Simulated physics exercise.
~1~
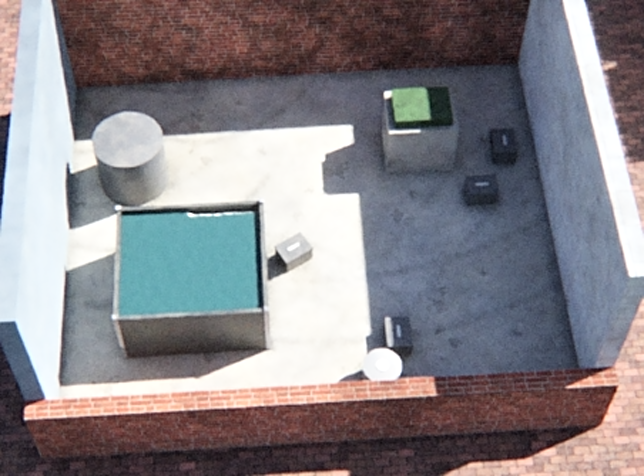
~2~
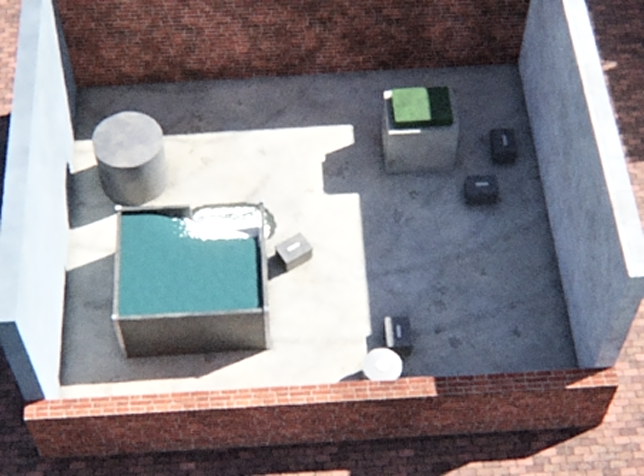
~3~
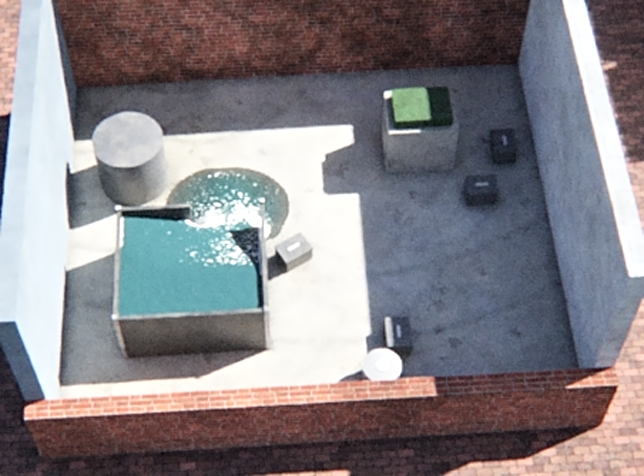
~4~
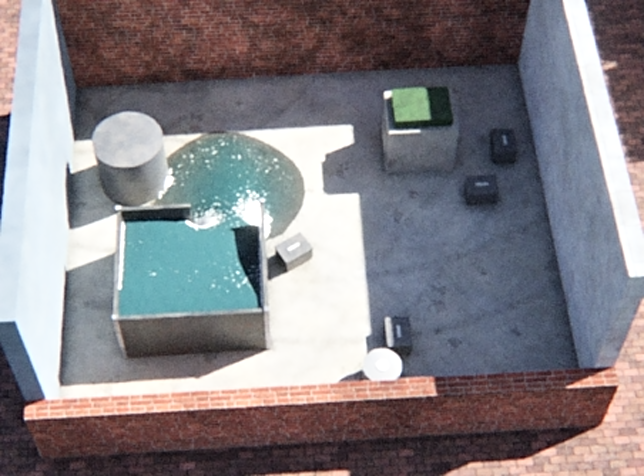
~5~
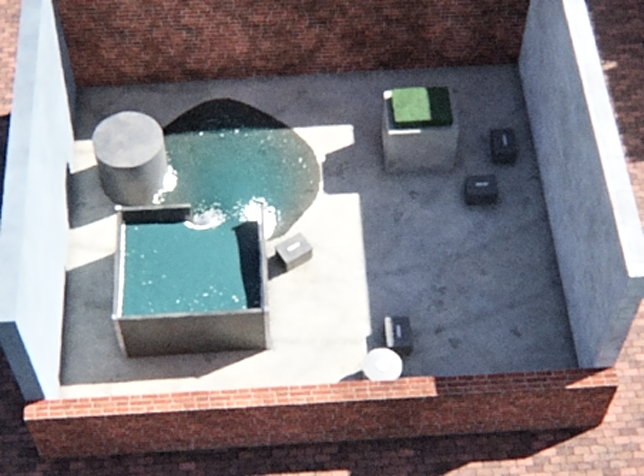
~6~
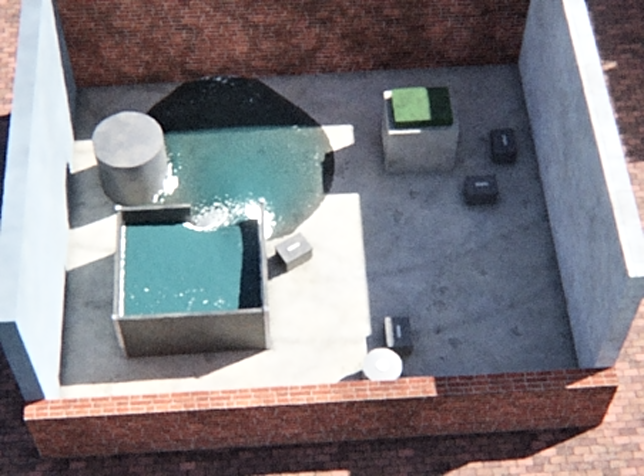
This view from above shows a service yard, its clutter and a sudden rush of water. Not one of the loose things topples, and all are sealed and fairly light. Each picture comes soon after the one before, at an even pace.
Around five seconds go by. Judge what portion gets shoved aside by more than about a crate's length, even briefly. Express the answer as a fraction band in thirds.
Fraction band: 1/3 to 2/3.
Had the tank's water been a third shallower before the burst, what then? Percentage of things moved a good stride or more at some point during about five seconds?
Roughly 20 per cent of them.
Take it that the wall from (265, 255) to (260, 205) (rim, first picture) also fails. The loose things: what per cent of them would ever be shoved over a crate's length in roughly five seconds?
100 % or thereabouts.
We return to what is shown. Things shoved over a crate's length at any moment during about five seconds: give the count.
So the number is 2.
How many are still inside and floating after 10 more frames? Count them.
Exactly 0 of them.
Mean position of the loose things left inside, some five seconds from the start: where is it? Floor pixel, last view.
Centre estimate: Around (385, 288).
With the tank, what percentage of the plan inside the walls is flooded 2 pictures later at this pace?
That works out to about 30 in a hundred.
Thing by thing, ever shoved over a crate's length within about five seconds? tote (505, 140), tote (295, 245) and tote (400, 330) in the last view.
In the order given: Covered the distance, fell short, fell short.
A moment on, 0 of 5 are well off their spots; 0 afloat.
Next, 0 of 5 are well off their spots; 0 afloat.
Later, 0 of 5 are well off their spots; 1 afloat.
In the end, 2 of 5 are well off their spots, and 2 have been at some point; 2 afloat.
